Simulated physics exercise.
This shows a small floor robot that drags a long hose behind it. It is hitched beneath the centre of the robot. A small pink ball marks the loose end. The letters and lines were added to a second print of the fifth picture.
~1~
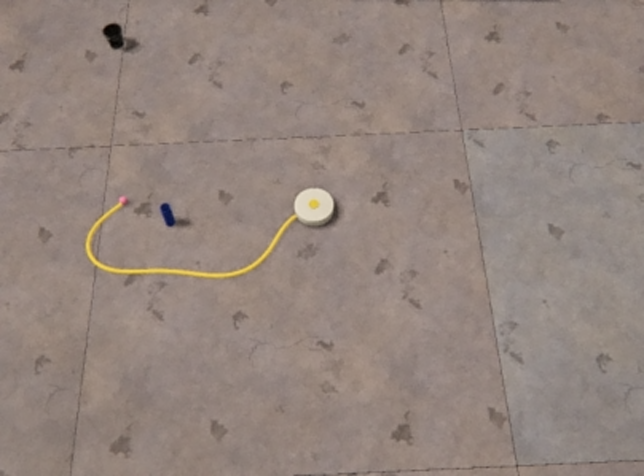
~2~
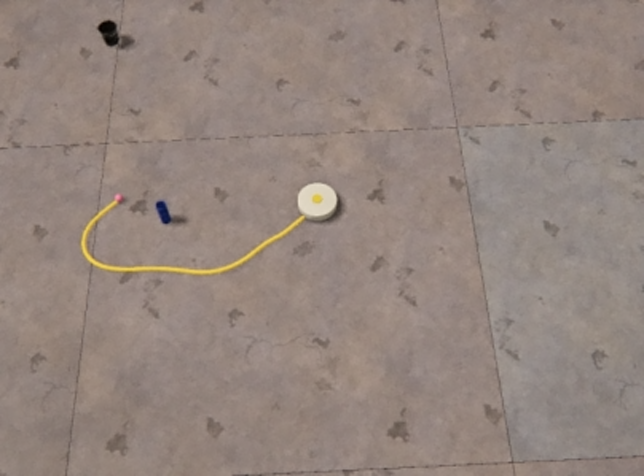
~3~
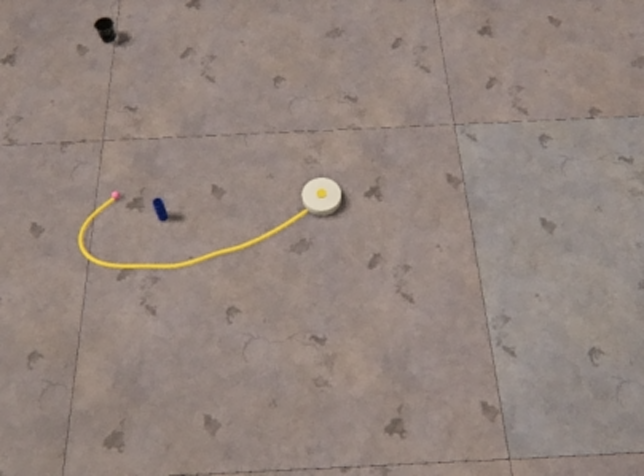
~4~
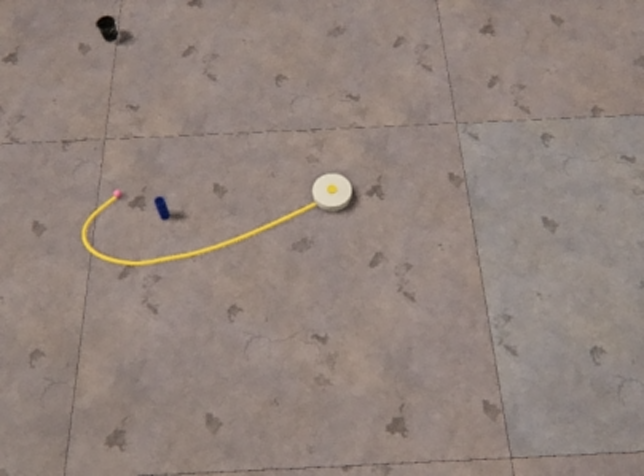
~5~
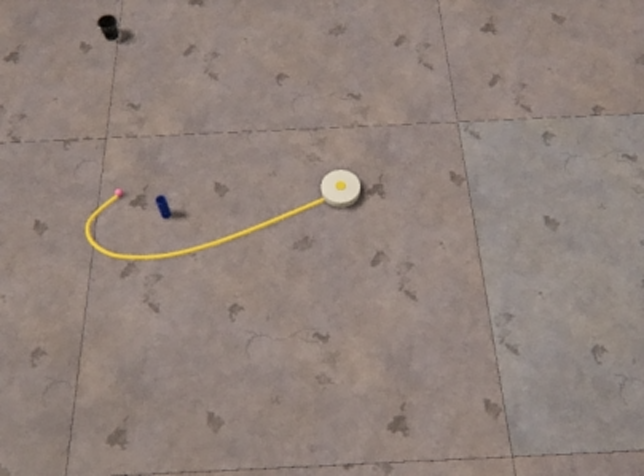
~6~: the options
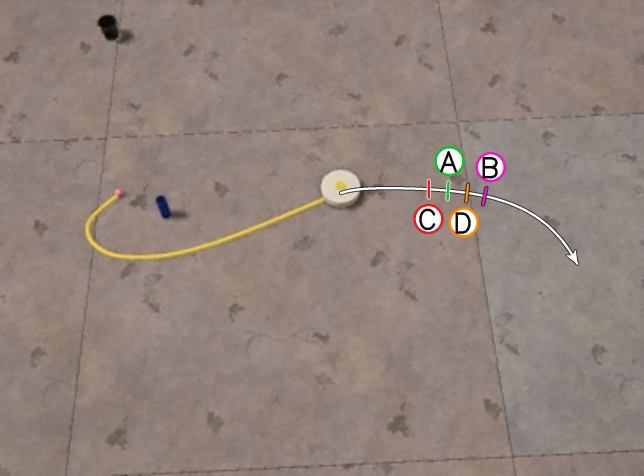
A round, cream-coloured robot with a yellow centre creeps a short way right and slightly away across a mottled grey-brown tiled floor, seen from above at an angle. Behind it trails a yellow hose, curving left around a small blue post to a pink-tipped free end, with a black object at upper left. The hose's wavy near stretch gradually straightens while its far bend stays curled, and the view shifts slightly.
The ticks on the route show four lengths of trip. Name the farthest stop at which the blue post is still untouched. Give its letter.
All is well up to C.
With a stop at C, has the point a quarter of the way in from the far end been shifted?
Yes.
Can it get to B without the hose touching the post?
No.
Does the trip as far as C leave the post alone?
Yes.
On the marked copy, A at (448, 191); B at (485, 196); C at (429, 189); D at (467, 193); the route from (341, 193) via (474, 194) to (577, 264).
Taking C. A third of the way, robot (372, 185), middle of the hose (211, 235), free end (119, 193).
Two thirds of the way, robot (402, 185), middle of the hose (239, 223), free end (119, 193).
When it is over, robot (430, 186), middle of the hose (264, 215), free end (117, 196); nothing has been touched.
As for the rest, A brings the hose against the post; B brings the hose against the post; D brings the hose against the post.
